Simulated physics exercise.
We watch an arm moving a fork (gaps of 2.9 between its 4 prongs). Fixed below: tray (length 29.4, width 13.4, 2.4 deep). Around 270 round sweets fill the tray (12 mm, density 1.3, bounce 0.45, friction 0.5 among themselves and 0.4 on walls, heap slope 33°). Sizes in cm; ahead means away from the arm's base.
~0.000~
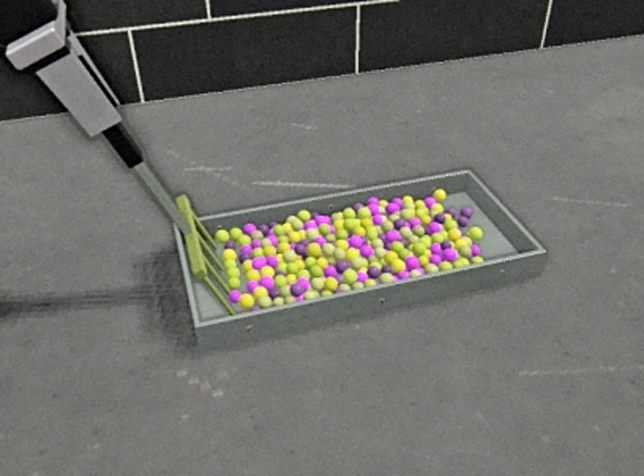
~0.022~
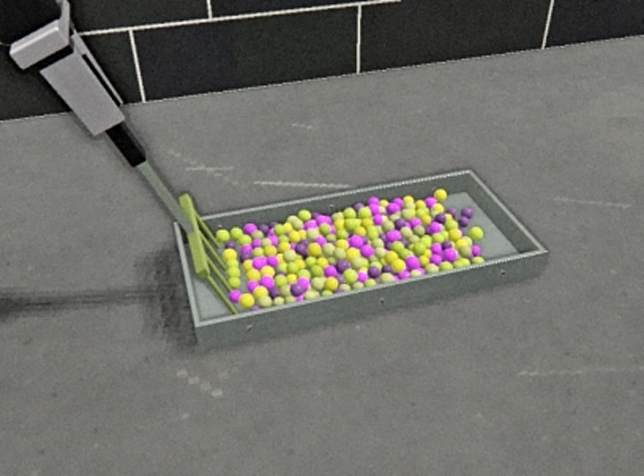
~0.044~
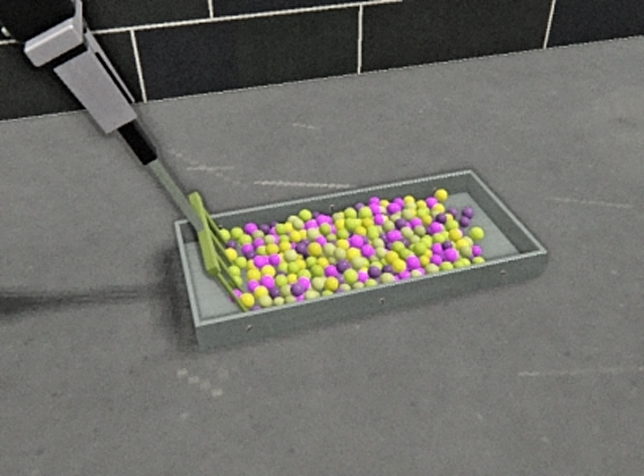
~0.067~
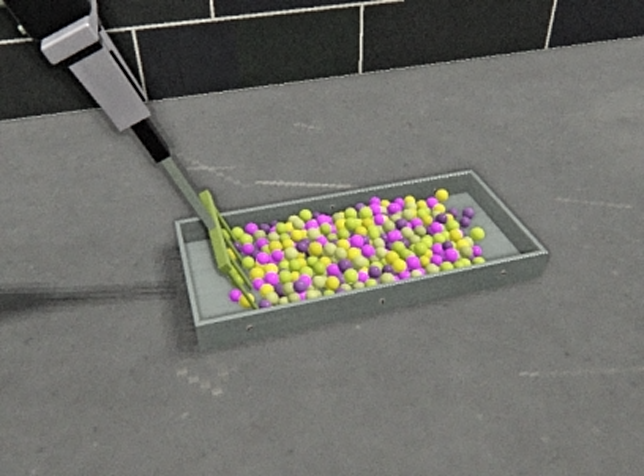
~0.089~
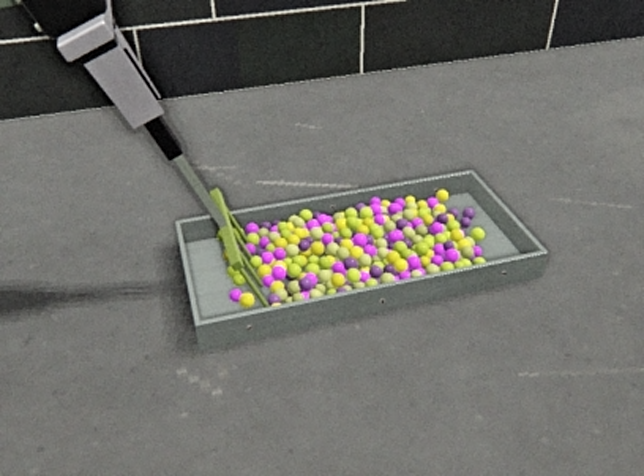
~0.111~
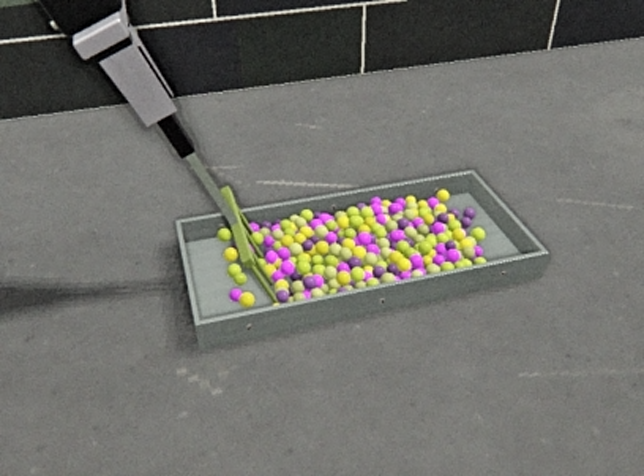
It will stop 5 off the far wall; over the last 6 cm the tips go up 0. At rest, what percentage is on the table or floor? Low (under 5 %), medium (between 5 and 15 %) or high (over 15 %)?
Answer: Low; under 5 % of the round sweets finish on the table or floor.
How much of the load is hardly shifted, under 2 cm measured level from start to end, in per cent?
Some 10 per cent.
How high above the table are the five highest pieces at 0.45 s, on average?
About 4 cm.
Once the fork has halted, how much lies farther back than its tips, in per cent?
Some 60 per cent.
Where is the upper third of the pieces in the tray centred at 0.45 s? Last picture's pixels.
Around (433, 229).
After 0.28 s, sloping 68°, highest piece 4 above the table; 266 in the tray.
After 0.45 s, sloping 68°, highest piece 5 above the table; 265 in the tray, 1 on the table or floor.
After 0.74 s, sloping 68°, highest piece 11 above the table; 259 in the tray, 3 on the table or floor, 4 in flight or on the tool.
After 1.44 s, sloping 68°, highest piece 3 above the table; 258 in the tray, 8 on the table or floor.
At rest, 258 in the tray, 8 on the table or floor. That is 3 % on the table or floor.
